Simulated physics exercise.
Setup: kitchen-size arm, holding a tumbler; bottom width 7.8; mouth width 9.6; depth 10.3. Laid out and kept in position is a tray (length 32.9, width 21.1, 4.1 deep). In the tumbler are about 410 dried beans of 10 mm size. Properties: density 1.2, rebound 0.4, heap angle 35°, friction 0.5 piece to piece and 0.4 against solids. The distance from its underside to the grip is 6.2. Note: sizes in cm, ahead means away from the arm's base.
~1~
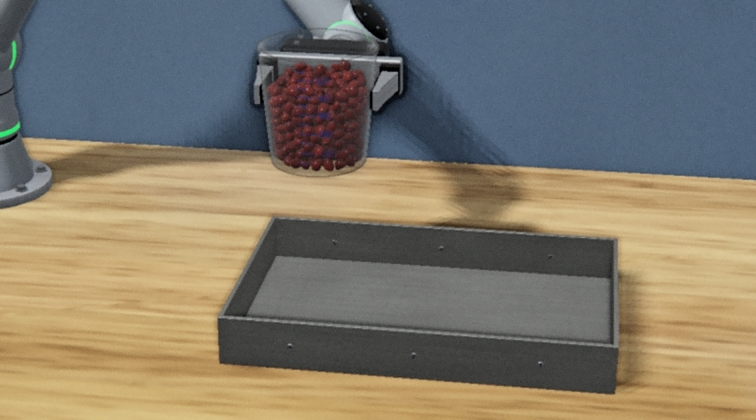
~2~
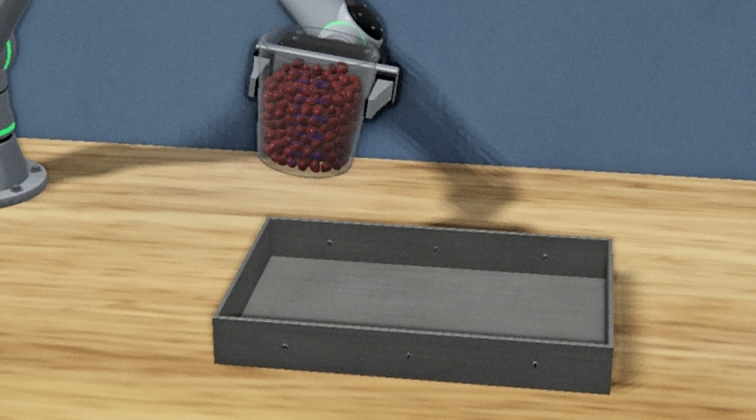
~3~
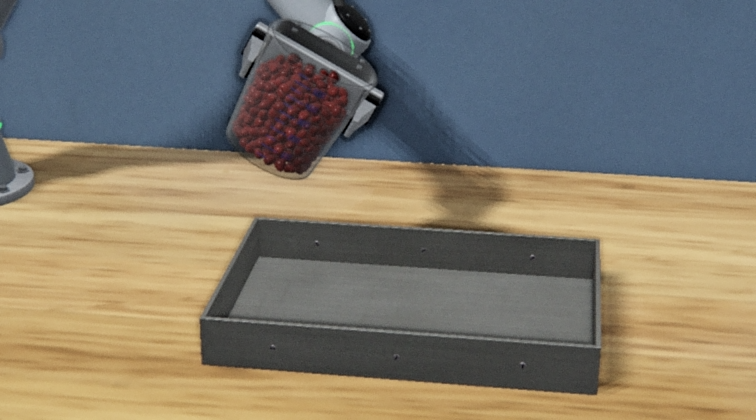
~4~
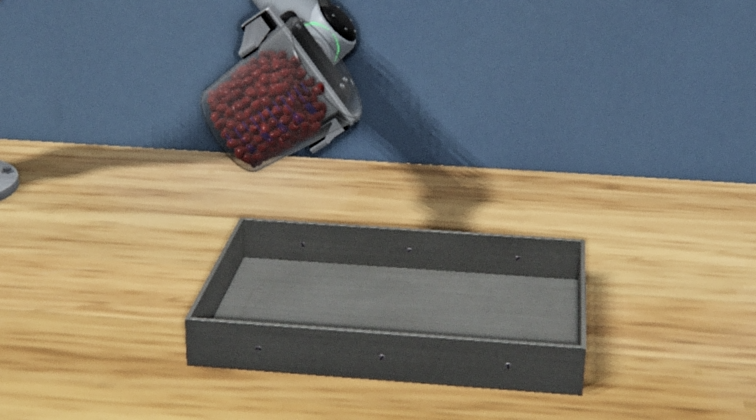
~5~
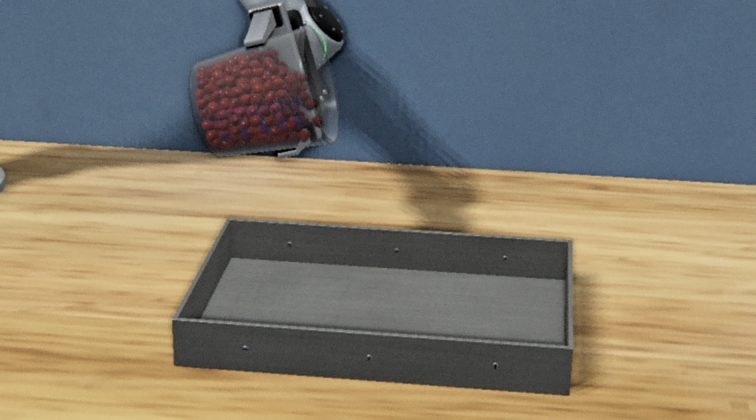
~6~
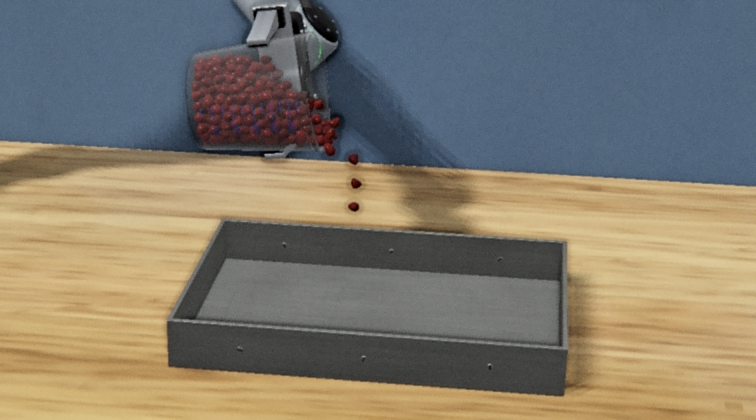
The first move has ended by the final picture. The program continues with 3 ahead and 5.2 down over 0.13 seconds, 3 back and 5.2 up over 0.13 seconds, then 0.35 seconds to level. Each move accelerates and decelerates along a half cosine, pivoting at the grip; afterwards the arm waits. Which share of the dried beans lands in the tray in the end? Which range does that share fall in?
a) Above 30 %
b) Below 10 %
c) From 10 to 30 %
(c) From 10 to 30 %.
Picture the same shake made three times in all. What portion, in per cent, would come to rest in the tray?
In that case, some 35 per cent.
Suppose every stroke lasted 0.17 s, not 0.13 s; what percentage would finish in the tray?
Then roughly 10 percent.
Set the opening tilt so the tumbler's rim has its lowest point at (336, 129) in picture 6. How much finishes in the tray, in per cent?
About 5 percent.
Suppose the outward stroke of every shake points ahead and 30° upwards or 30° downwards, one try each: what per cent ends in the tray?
Near 90 and 40 percent respectively.
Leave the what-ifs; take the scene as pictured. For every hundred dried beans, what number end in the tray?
The share is close to 15 per cent.
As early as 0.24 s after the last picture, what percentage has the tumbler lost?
I'd say some 10 percent.
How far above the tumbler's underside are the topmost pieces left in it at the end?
Around 9.0 cm above the underside.
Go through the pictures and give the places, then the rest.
The first picture shows tumbler middle at (318, 105), level; upper third of the load around (318, 92), from x 275 to 365, top at y 65; 413 in the tumbler.
The second picture shows tumbler middle at (312, 105), tilted 8° forward; upper third of the load around (310, 93), from x 265 to 360, top at y 65.
The third picture shows tumbler middle at (295, 104), tilted 28° forward; upper third of the load around (287, 91), from x 235 to 345, top at y 60.
The fourth picture shows tumbler middle at (277, 101), tilted 54° forward; upper third of the load around (267, 84), from x 210 to 320, top at y 55.
The fifth picture shows tumbler middle at (262, 98), tilted 74° forward; upper third of the load around (249, 77), from x 200 to 315, top at y 55.
The sixth picture shows tumbler middle at (256, 97), tilted 82° forward; upper third of the load around (234, 81), from x 195 to 355, top at y 60; 409 in the tumbler, 4 in flight or on a rim.
Then, 0.24 s after the last picture, tilted 82° forward, highest piece 23 above the table; 372 in the tumbler, 17 in the tray, 24 in flight or on a rim.
Then, 0.49 s after the last picture, tilted 22° forward, highest piece 24 above the table; 348 in the tumbler, 62 in the tray, 3 in flight or on a rim.
Then, 0.81 s after the last picture, level, highest piece 24 above the table; 348 in the tumbler, 65 in the tray.
Then, 1.86 s after the last picture, level, highest piece 24 above the table; 348 in the tumbler, 65 in the tray.
Final count, 348 in the tumbler, 65 in the tray. That is 16 % in the tray.
